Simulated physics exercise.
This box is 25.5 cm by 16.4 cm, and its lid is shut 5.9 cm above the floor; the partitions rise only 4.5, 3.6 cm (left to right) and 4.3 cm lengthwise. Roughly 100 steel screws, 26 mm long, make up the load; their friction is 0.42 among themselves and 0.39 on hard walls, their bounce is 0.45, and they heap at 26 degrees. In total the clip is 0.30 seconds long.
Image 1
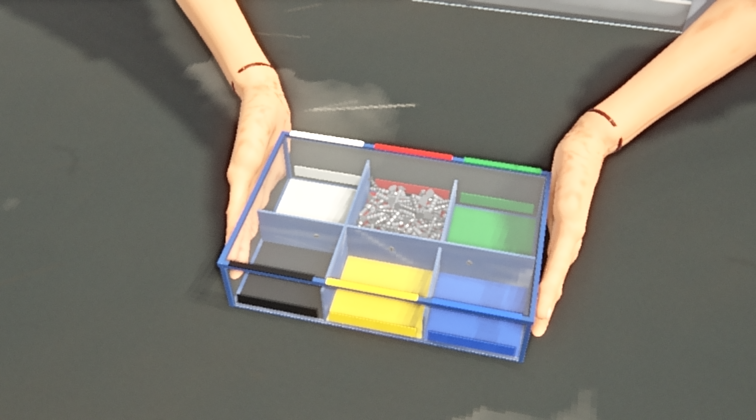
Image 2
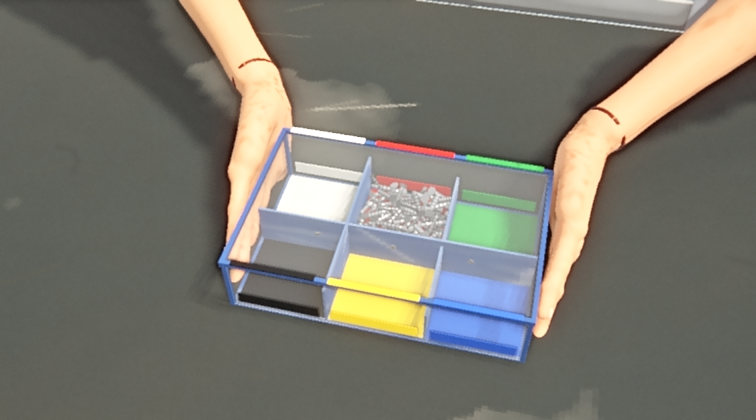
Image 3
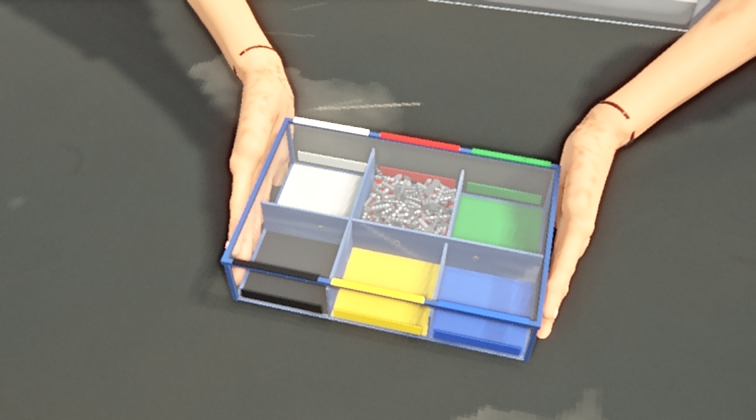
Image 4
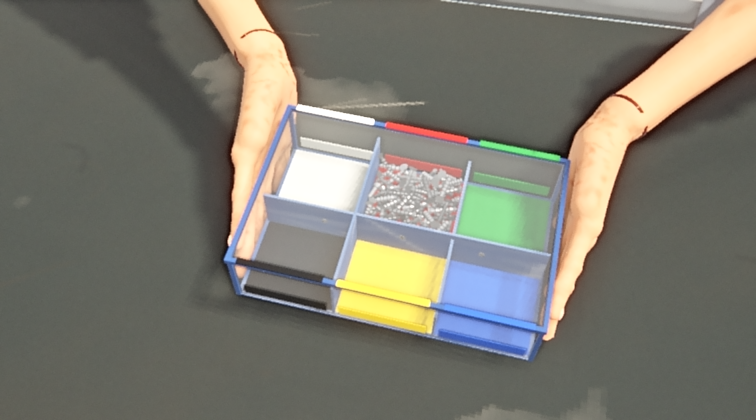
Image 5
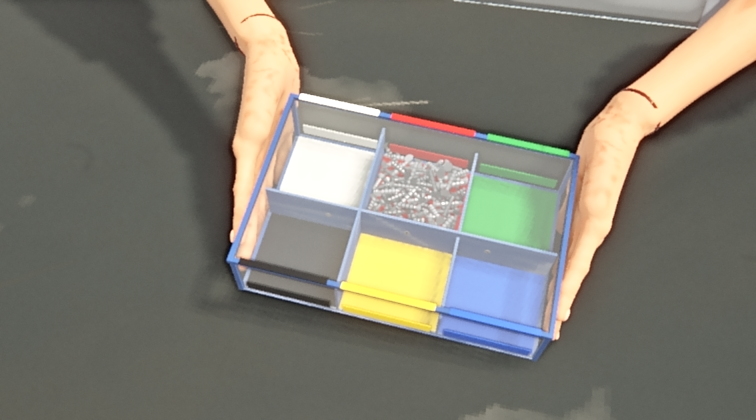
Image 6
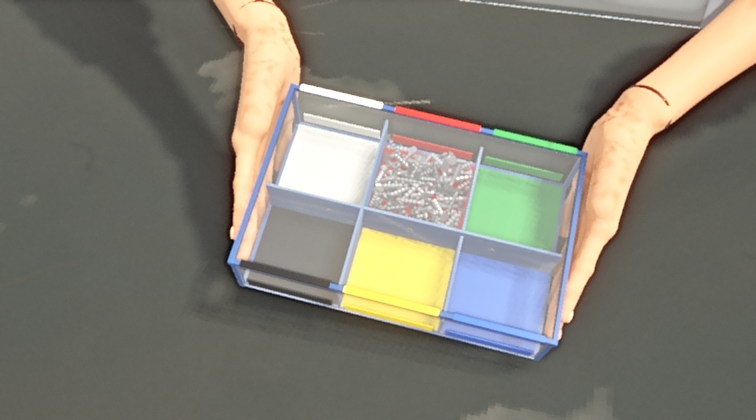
On a dark grey surface, two hands hold a clear, blue-edged box with six coloured compartments, metal screws filling only the red one at the back. The hands gradually tilt the box, raising its far side, while the screws stay in the red section.
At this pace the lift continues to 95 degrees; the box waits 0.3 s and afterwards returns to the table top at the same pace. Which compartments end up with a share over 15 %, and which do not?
In the end red: Passes the mark, blue: Passes the mark, green: Misses the mark, yellow: Misses the mark, white: Misses the mark, black: Misses the mark.
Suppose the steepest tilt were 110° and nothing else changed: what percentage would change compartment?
40 %.
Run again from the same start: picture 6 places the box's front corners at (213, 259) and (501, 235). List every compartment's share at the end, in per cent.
Each compartment ends with, in per cent, red 85, blue 0, green 0, yellow 0, white 10 and black 5.
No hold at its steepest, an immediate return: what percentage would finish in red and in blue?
Red keeps 70% and blue keeps 25%.
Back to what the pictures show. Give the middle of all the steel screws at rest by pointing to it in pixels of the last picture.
Centre at rest: Approx. (433, 246) px.
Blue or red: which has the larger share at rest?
That would be the red compartment.
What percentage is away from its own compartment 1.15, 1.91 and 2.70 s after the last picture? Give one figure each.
Around 25, then 25, then 30.
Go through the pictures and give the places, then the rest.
Box tilt 0 degrees, front corners at (224, 262) and (529, 319); red 100 %, in the first picture.
Box tilt 1 degrees, front corners at (225, 261) and (531, 320), in the second picture.
Box tilt 5 degrees, front corners at (228, 260) and (536, 323), lowest corner right front, in the third picture.
Box tilt 10 degrees, front corners at (231, 258) and (543, 328), lowest corner right front, in the fourth picture.
Box tilt 15 degrees, front corners at (234, 258) and (548, 334), lowest corner right front, in the fifth picture.
Box tilt 19 degrees, front corners at (234, 260) and (552, 340), lowest corner right front; red 100 %, in the sixth picture.
Then, 1.15 s after the last picture, tilt 95 degrees; red 75 %, blue 20 %, yellow 5 %.
Then, 1.91 s after the last picture, tilt 48 degrees; red 75 %, blue 25 %.
Then, 2.70 s after the last picture, tilt 0 degrees; red 70 %, blue 25 %, yellow 5 %.
In the end, red 70 %, blue 25 %, green 0 %, yellow 5 %, white 0 %, black 0 %.
